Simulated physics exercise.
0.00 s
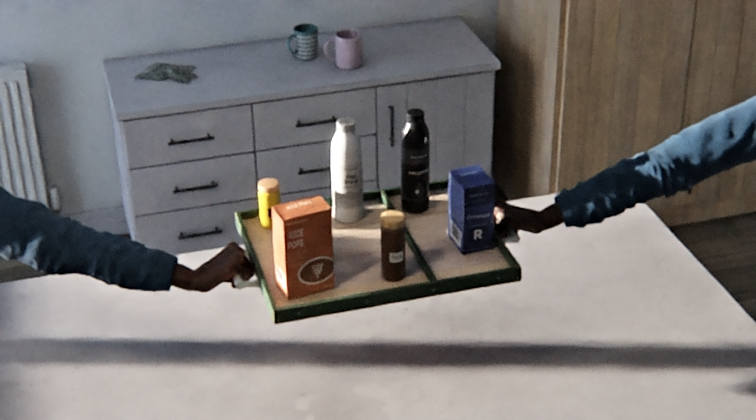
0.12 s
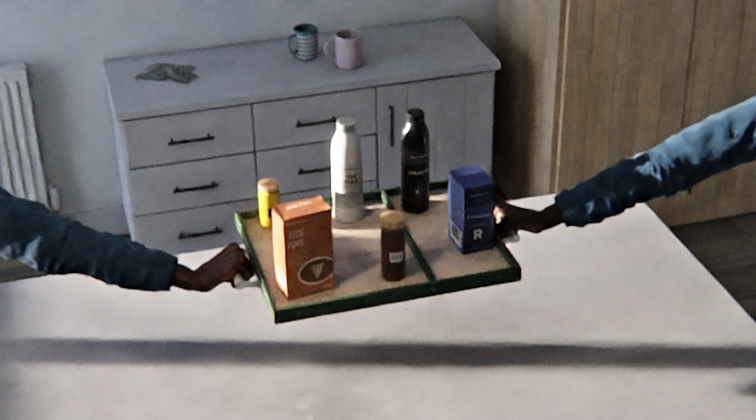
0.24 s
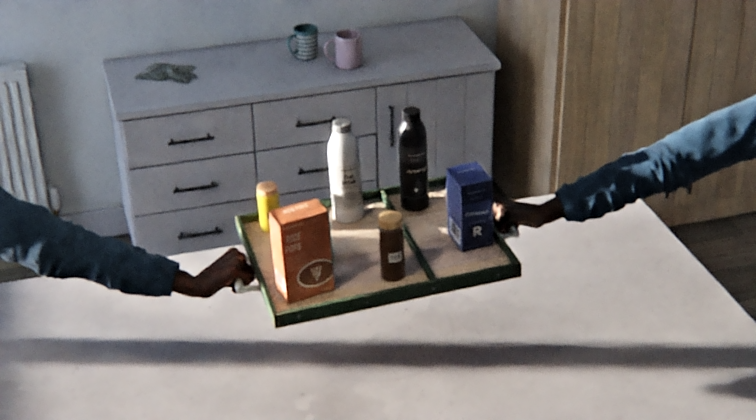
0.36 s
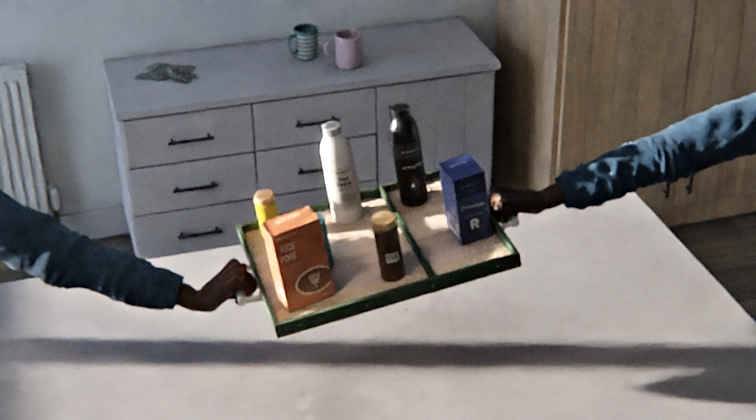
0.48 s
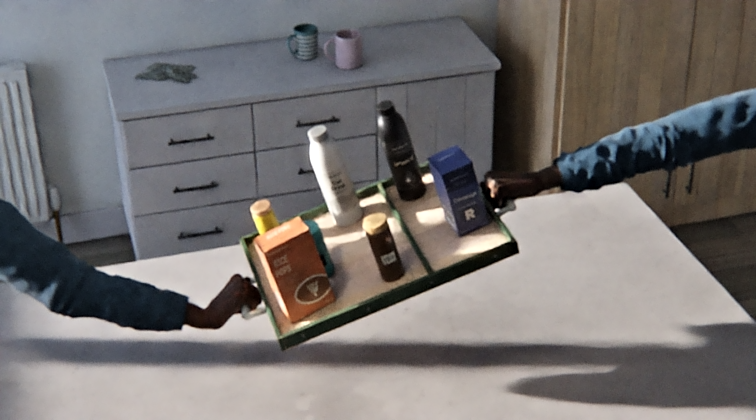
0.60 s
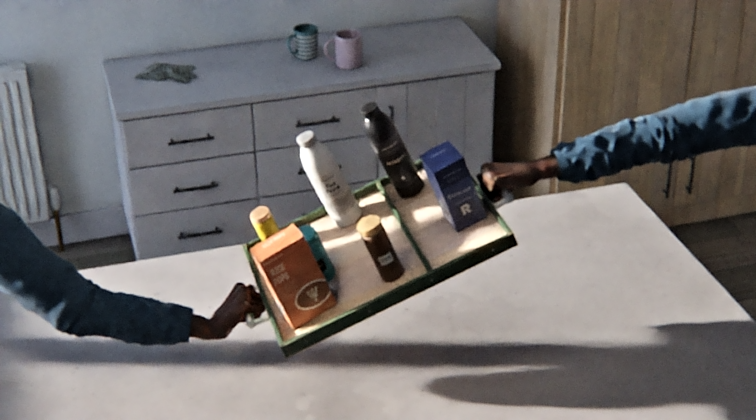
Above a pale table in a room with drawers, two hands tilting a tray of bottles, shakers and cartons left edge down.
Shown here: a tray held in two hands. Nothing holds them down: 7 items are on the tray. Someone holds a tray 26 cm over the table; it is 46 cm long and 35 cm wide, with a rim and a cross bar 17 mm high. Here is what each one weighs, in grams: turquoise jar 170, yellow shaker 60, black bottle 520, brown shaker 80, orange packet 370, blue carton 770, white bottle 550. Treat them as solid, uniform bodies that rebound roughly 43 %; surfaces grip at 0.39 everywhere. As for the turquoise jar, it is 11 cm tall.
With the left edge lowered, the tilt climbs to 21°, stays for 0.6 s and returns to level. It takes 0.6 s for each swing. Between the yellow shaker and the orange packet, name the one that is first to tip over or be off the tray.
Former.
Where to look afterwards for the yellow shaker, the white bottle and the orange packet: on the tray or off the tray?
Final state - the yellow shaker ends out of bounds; the white bottle ends out of bounds; the orange packet stays within bounds.
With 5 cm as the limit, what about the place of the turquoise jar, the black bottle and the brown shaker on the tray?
Here is how it goes: The turquoise jar remains near its start; next, the black bottle moves off; last, the brown shaker moves off.
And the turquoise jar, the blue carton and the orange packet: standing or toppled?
In the last frame the turquoise jar remains up, the blue carton remains up and the orange packet remains up.
After 1.00 s, tray at 21°, left edge down; yellow shaker now off the tray; orange packet slid 2 cm near (284, 285); black bottle on its side.
After 1.30 s, tray at 21°, left edge down; white bottle now off the tray; orange packet slid 2 cm near (284, 285); black bottle on its side.
At rest (2.4 s), off the tray, yellow shaker and white bottle; tipped over on the tray, black bottle and brown shaker; not toppled but over 5 cm from the start, blue carton; the other 2 in place, give or take 5 cm. Seen from the same camera at the end, yellow shaker near (82, 303), orange packet near (293, 251). Yellow shaker went at 0.94 s; orange packet was never lost.
